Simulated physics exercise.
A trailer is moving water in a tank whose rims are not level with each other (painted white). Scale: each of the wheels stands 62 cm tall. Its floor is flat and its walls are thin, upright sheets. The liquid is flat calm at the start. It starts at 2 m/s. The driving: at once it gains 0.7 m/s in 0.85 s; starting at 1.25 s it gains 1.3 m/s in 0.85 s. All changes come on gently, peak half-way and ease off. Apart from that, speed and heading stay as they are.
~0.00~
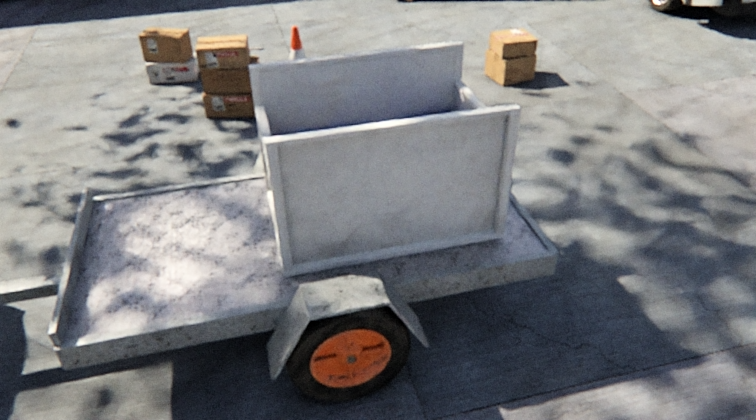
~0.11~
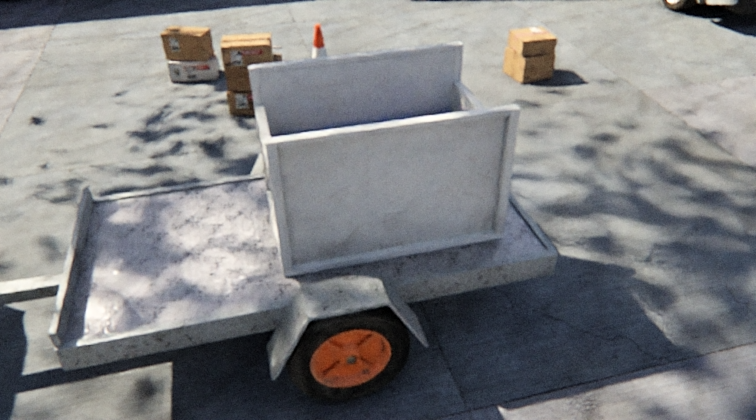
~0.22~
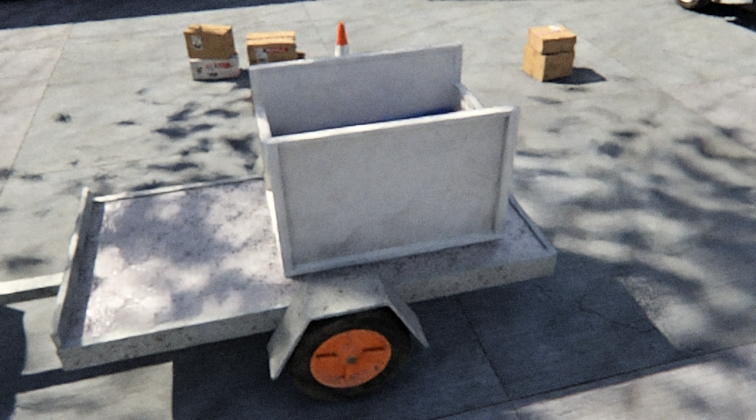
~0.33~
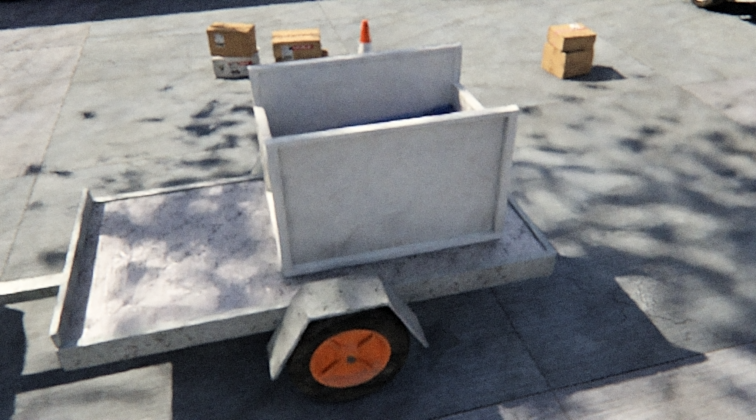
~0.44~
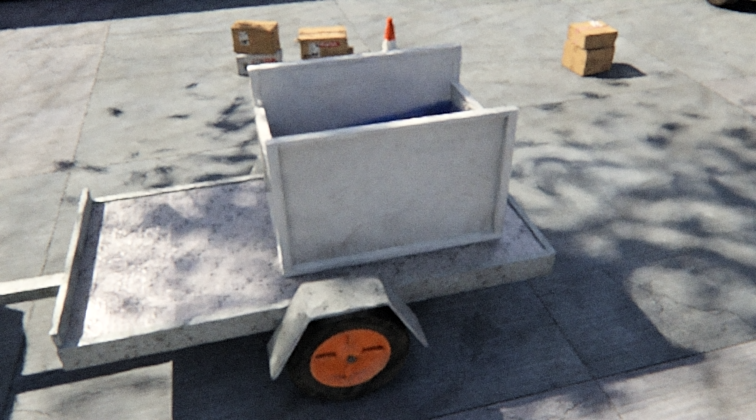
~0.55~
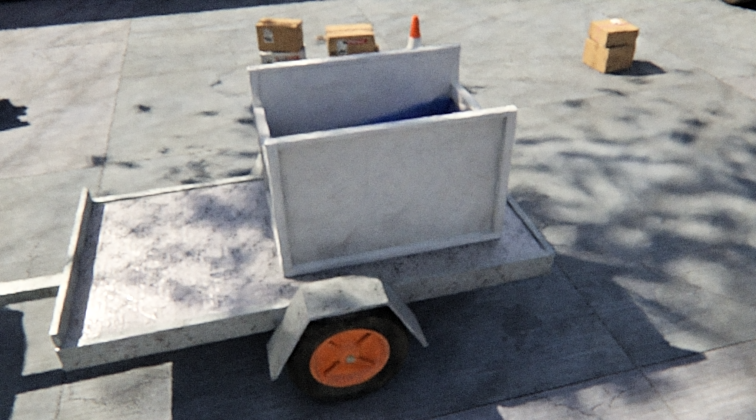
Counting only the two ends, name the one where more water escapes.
More leaves at the right one.
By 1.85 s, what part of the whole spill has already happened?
Some 0 per cent by then.
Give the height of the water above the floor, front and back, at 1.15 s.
About 44 cm in front and 36 cm behind.
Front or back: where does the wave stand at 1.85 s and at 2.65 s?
At the back, then the front.
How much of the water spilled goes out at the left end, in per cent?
Some 20 per cent of it.
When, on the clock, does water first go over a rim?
Near 2.2 s.
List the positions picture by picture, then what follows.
In the first picture, still flat; the front is on the left, levels are read along the far wall; built up higher, the near side, the far side; a wheel hub at (353, 365).
In the second picture, still flat.
In the third picture, still flat.
In the fourth picture, level at the back (443, 110); rising 5° towards the right end.
In the fifth picture, level at the back (443, 106); rising 8° towards the right end.
In the sixth picture, level at the back (442, 103); rising 10° towards the right end; a wheel hub at (352, 365).
By 1.15 s front 44 cm, middle 39 cm, back 36 cm above the floor; no loss so far.
By 1.85 s front 23 cm, middle 35 cm, back 65 cm above the floor; no loss so far.
By 2.65 s front 68 cm, middle 31 cm, back 25 cm above the floor; the loss stands at 4 per cent, over the right end.
By 5.09 s the loss stands at 7 per cent, mostly over the right end, some over the left end; the left end has passed 2 per cent and the right end 6.
